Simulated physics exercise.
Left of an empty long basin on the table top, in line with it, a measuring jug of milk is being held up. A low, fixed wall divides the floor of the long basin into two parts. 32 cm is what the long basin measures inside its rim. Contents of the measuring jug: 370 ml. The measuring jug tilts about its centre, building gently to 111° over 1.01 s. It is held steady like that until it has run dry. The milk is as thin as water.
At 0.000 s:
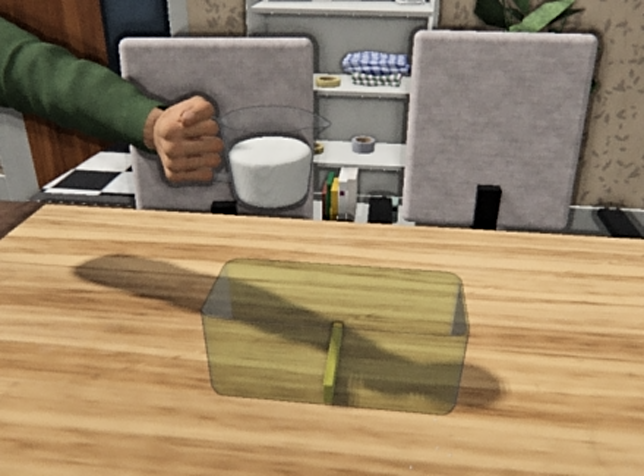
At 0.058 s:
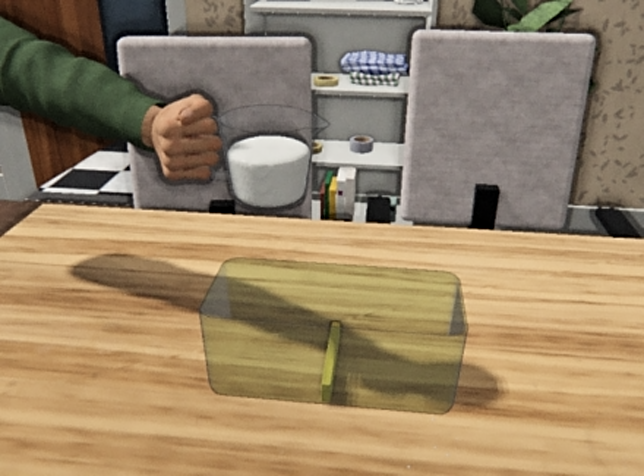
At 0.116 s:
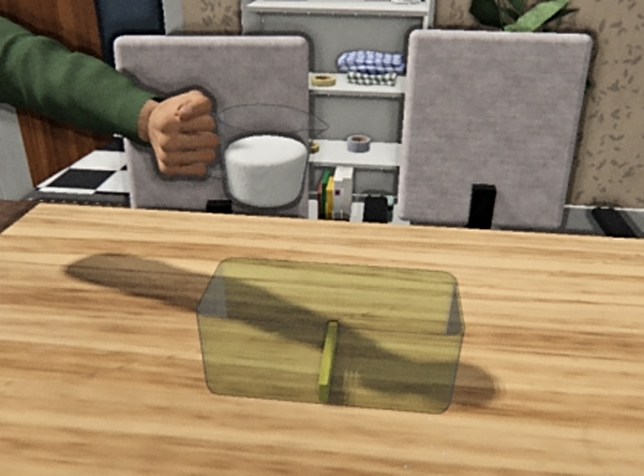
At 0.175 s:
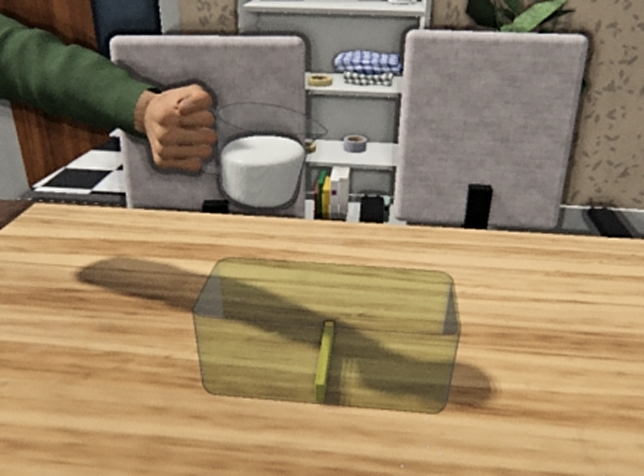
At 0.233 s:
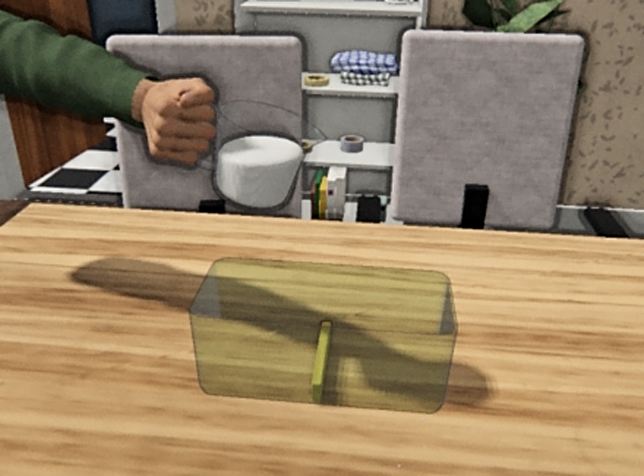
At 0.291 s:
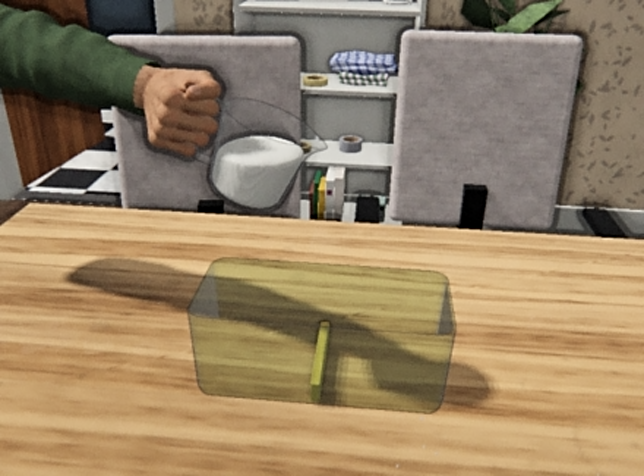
A green-sleeved arm holding a clear jug of milk, gradually tilting it rightward beside an empty yellowish basin on a wooden table.
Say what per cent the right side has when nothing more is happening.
It has about 84 per cent.
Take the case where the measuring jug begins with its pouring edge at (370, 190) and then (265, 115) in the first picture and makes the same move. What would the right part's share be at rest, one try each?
It comes to 90 per cent, and then 10 per cent.
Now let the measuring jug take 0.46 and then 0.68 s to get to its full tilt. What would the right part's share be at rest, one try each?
85 then 85 %.
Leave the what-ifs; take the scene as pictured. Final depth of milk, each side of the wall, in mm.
About 2 mm left, about 14 mm right.
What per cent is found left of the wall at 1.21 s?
I'd put it near 14 percent.
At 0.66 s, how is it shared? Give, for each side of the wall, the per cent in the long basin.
I'd say some 0 on the left and some 4 on the right.
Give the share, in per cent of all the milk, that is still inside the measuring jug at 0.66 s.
I reckon about 68 in a hundred is still held.
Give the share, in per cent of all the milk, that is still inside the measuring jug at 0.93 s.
Near 8 in a hundred.
By 0.66 s the tilt is 81° and 68 per cent is still to pour, 0 is left of the wall and 4 right of it.
By 0.93 s the tilt is 109° and 8 per cent is still to pour, 3 is left of the wall and 72 right of it.
By 1.21 s the tilt is 111° and 0 per cent is still to pour, 13 is left of the wall and 84 right of it.
By 1.51 s the tilt is 111° and 0 per cent is still to pour, 14 is left of the wall and 84 right of it.
At rest 14 per cent lies left of the wall, 84 right of it and 3 outside.
